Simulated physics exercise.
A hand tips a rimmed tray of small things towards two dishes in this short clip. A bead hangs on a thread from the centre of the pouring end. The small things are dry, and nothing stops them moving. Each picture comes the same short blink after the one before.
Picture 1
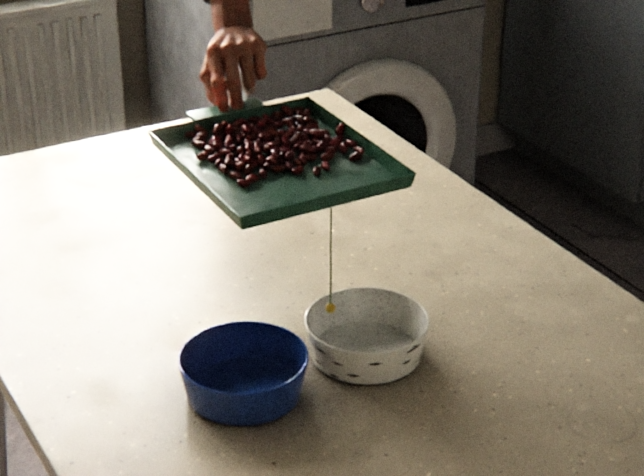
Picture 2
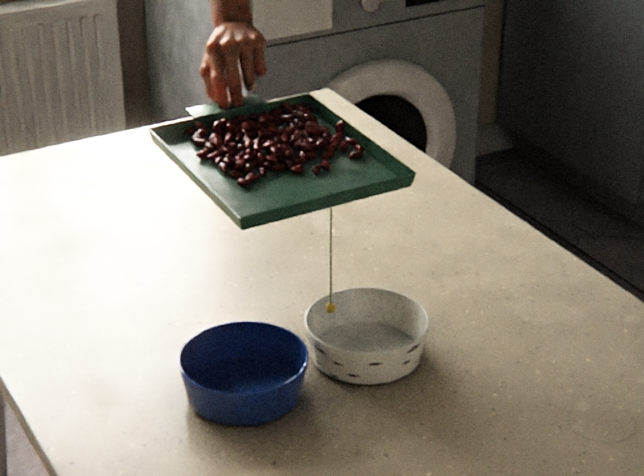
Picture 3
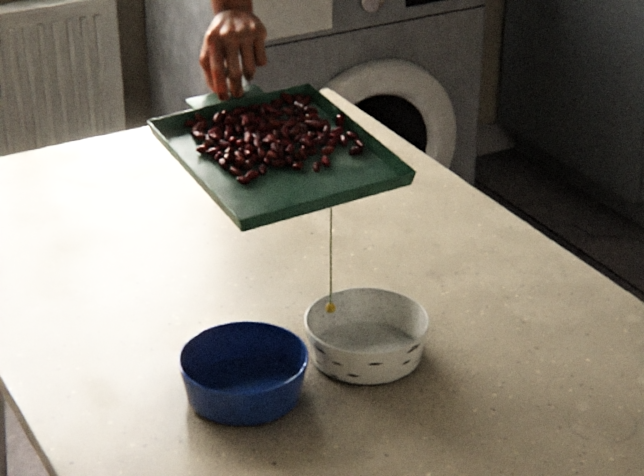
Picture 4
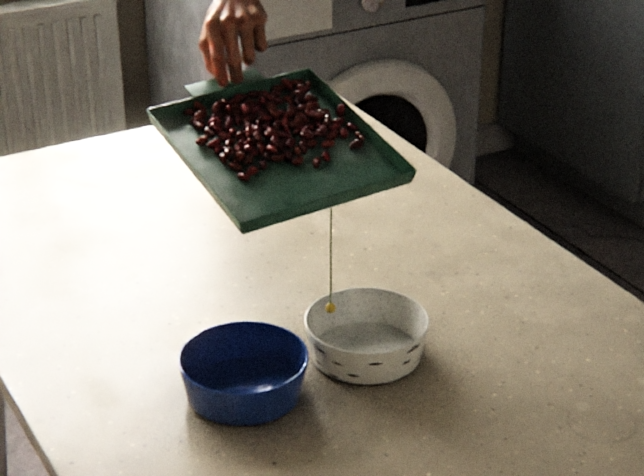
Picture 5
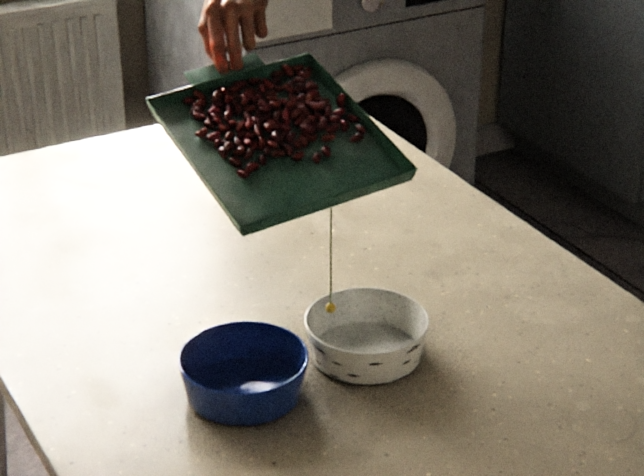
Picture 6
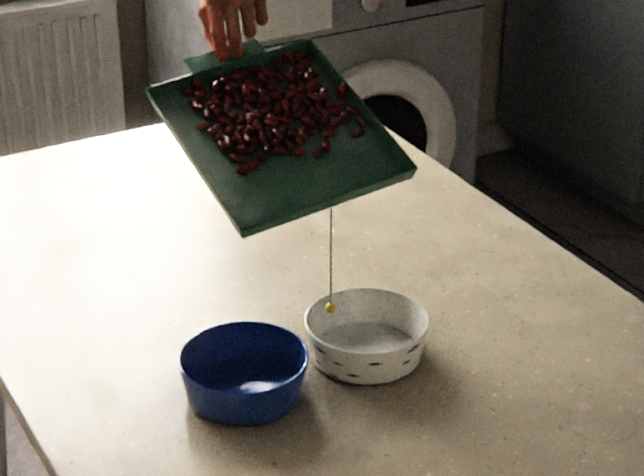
A green rimmed tray of dark red kidney beans is held by a hand above a pale worktop, seen from above at an angle, with a radiator and a round-doored machine behind. Below it sit a blue dish on the left and a speckled white one on the right, near a yellow bead on a thread. The hand steadily raises the tray's back edge, its front left corner dipping slightly, while the camera stays still.
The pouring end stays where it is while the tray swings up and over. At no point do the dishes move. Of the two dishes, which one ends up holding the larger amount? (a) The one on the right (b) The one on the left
Answer: B.
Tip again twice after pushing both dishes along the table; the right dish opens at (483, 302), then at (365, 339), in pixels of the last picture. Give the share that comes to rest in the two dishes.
In order: 30 percent, then 80 percent.
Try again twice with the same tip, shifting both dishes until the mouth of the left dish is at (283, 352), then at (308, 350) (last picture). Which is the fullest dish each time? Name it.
The dish to the left, then the dish to the left.
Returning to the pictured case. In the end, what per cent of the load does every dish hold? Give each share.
60 percent ends in the left dish, 10 percent in the right.
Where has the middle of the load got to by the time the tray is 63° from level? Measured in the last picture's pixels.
Look around (287, 202) in the last picture.
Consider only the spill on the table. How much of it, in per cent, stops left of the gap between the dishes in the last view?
Roughly 20 percent.
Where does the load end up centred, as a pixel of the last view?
Near pixel (275, 388).
Soon after the last picture, tray tipped steeply; most on the tray; about a quarter in the air.
A little later, tray tipped past a quarter turn; about a third on the tray; about a quarter in the left dish; a small part in the right dish; about a quarter outside both; a small part in the air.
Later still, tray tipped past a quarter turn; about two thirds in the left dish; a small part in the right dish; about a quarter outside both.
At rest, tray tipped past a quarter turn; about two thirds in the left dish; a small part in the right dish; about a quarter outside both.
